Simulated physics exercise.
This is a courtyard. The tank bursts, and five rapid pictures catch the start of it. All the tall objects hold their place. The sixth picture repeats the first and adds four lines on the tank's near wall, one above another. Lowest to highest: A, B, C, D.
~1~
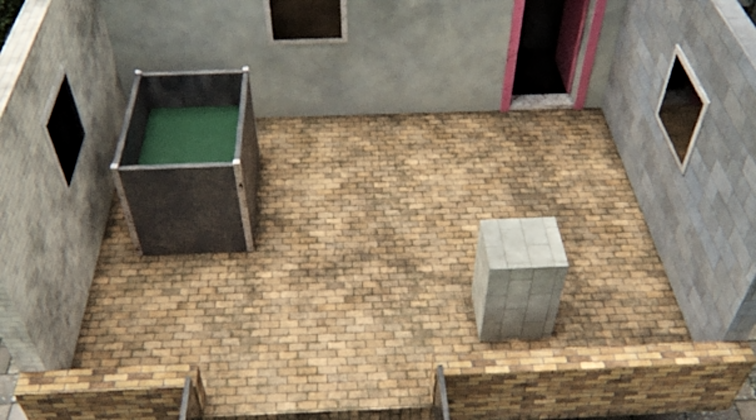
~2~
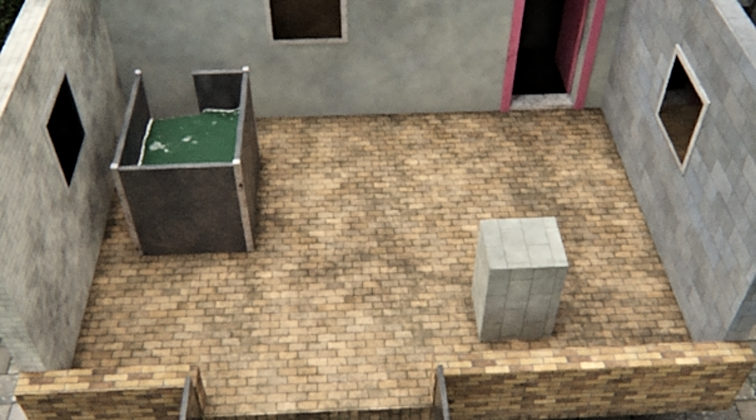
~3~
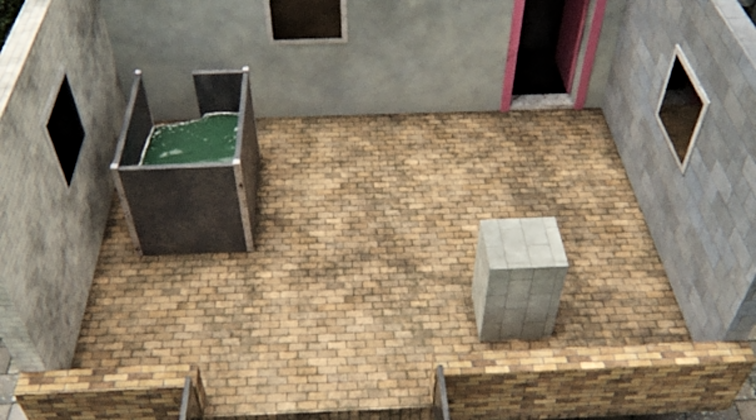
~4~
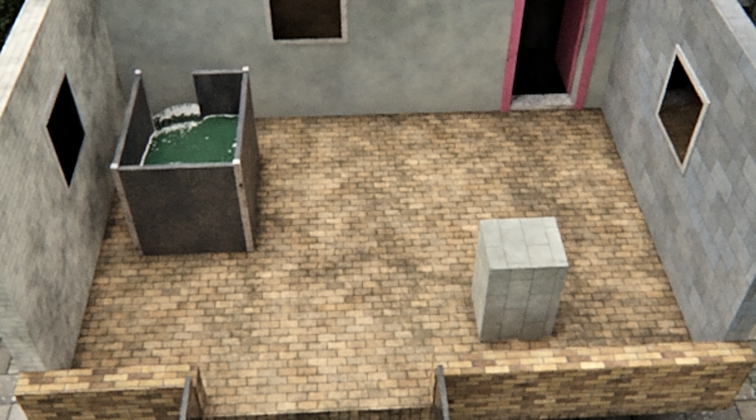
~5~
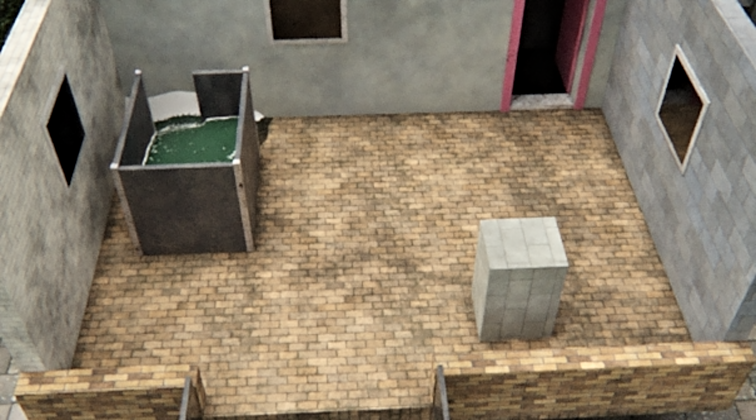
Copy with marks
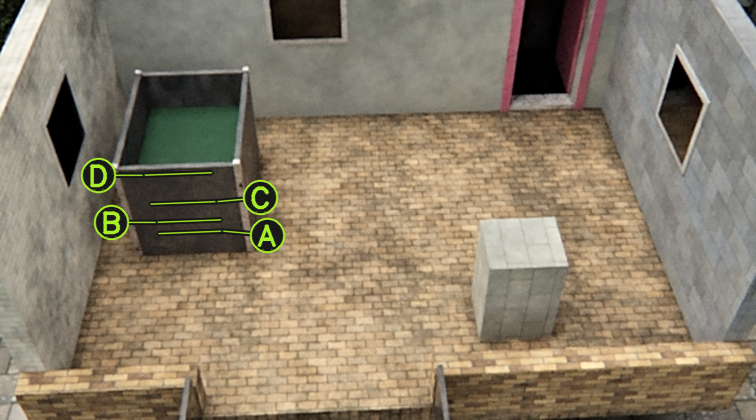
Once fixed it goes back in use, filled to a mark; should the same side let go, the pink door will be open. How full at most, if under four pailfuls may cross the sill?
Level C.
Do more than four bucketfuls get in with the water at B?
No.
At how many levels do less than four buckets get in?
Three of them.
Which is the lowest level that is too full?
D it is.
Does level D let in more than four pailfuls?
Yes, that goes wrong.
On the marked copy, A at (190, 232); B at (188, 221); C at (184, 202); D at (177, 173); from the bottom up A, B, C, D.
Choosing A, nothing gets over.
Choosing B, nothing gets over.
Choosing C, a splash gets over, under a bucket.
Choosing D, about 9 bucketfuls get in.
